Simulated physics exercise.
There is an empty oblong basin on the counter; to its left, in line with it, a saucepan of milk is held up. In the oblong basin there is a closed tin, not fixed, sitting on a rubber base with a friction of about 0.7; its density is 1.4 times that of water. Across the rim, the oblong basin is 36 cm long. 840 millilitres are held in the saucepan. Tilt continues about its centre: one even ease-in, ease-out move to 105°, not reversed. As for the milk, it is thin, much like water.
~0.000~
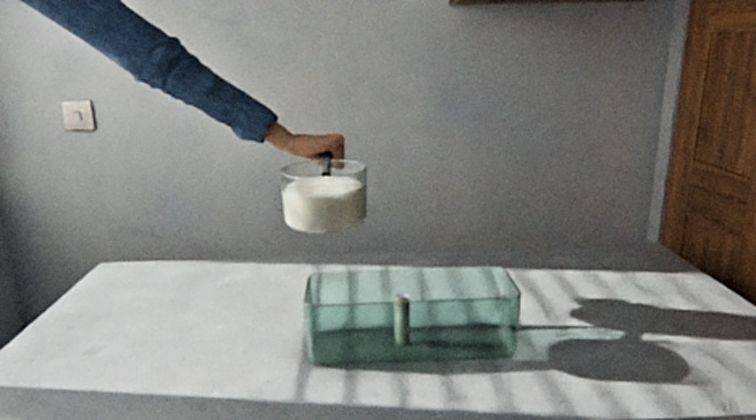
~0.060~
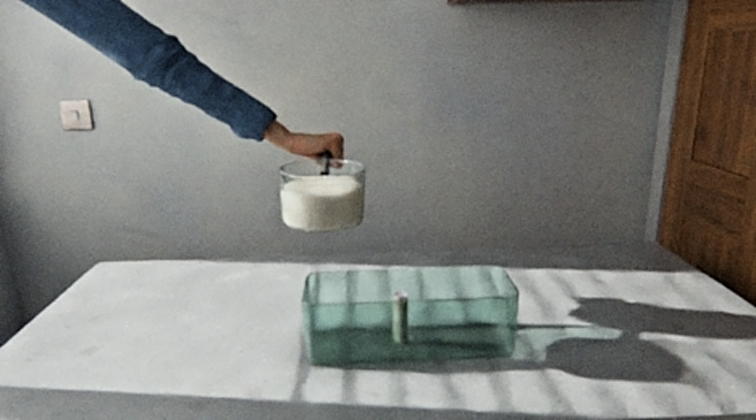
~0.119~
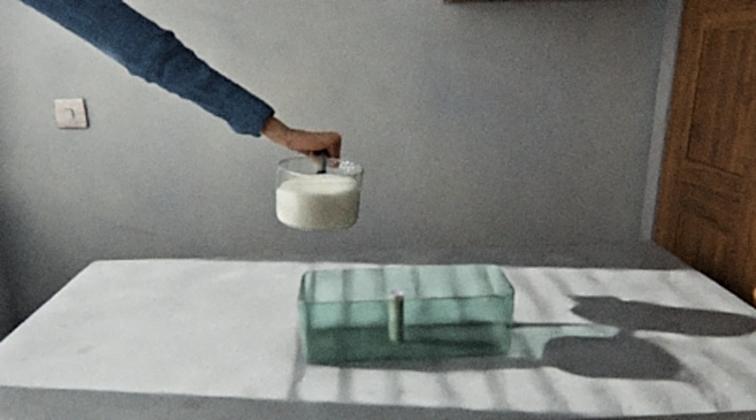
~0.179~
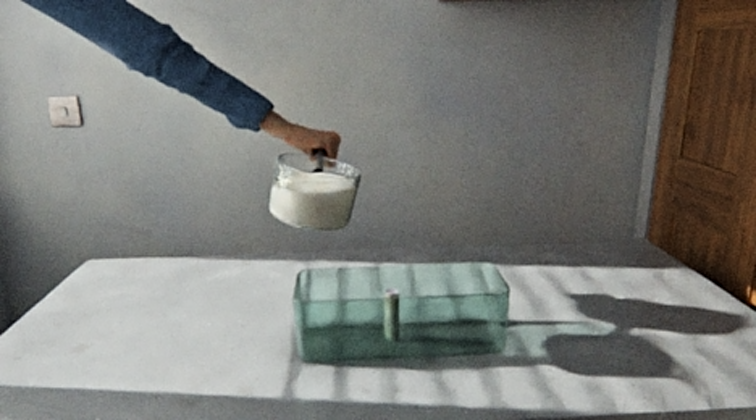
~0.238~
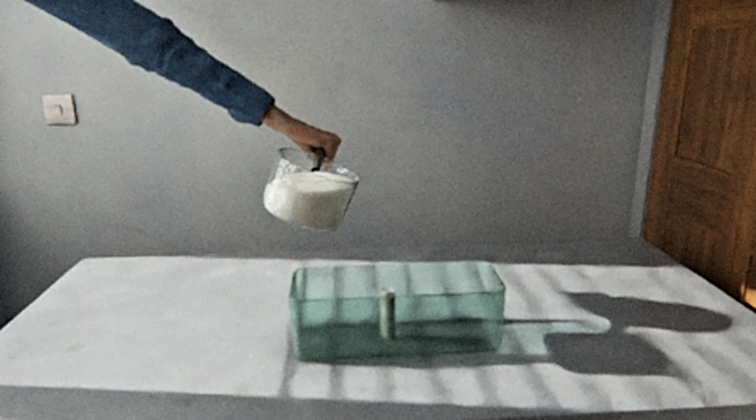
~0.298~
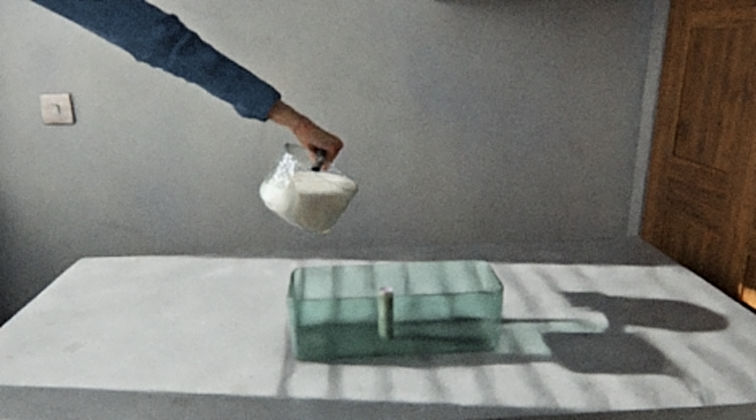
A hand reaching from the upper left, in a blue sleeve, holds a clear glass saucepan of white milk above a pale counter, seen from the front against a grey wall. Below sits a green, see-through oblong basin with a small closed tin inside, shadows stretching right towards a wooden door. The saucepan tilts steadily rightwards, while the view drifts slightly right.
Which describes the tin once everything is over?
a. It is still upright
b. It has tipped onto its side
The answer is b.
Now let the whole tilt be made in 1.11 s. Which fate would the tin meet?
Then it tips over.
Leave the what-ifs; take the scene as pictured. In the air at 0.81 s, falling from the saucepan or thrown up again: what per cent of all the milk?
Airborne share: Near 12 %.
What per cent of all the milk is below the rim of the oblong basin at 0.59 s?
Around 14 percent.
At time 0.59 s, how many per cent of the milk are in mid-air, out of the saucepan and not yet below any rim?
I'd say close to 40 per cent.
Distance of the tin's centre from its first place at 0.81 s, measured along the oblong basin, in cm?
Some 0 cm.
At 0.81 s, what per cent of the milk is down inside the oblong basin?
Near 78 in a hundred.
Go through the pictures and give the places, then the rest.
The first frame shows tilt 0°; pouring edge (365, 169); surface from (284, 186) to (364, 184); the oblong basin's rim runs from (306, 290) to (513, 282); the tin's top is at (402, 298).
The second frame shows tilt 2°; pouring edge (364, 169); surface from (283, 185) to (363, 183).
The third frame shows tilt 6°; pouring edge (362, 171); surface from (280, 184) to (360, 183).
The fourth frame shows tilt 13°; pouring edge (360, 175); surface from (275, 183) to (356, 182).
The fifth frame shows tilt 22°; pouring edge (358, 181); surface from (270, 182) to (355, 181).
The sixth frame shows tilt 33°; pouring edge (357, 189); surface from (265, 182) to (357, 182).
After 0.59 s the tilt is 91° and 45 per cent is still to pour; the tin stands where it began.
After 0.81 s the tilt is 105° and 10 per cent is still to pour; the tin stands where it began.
After 1.03 s the tilt is 105° and 1 per cent is still to pour; the tin leans 23°.
After 1.28 s the tilt is 105° and 0 per cent is still to pour; the tin lies on its side.
In the end the tin lies on its side.
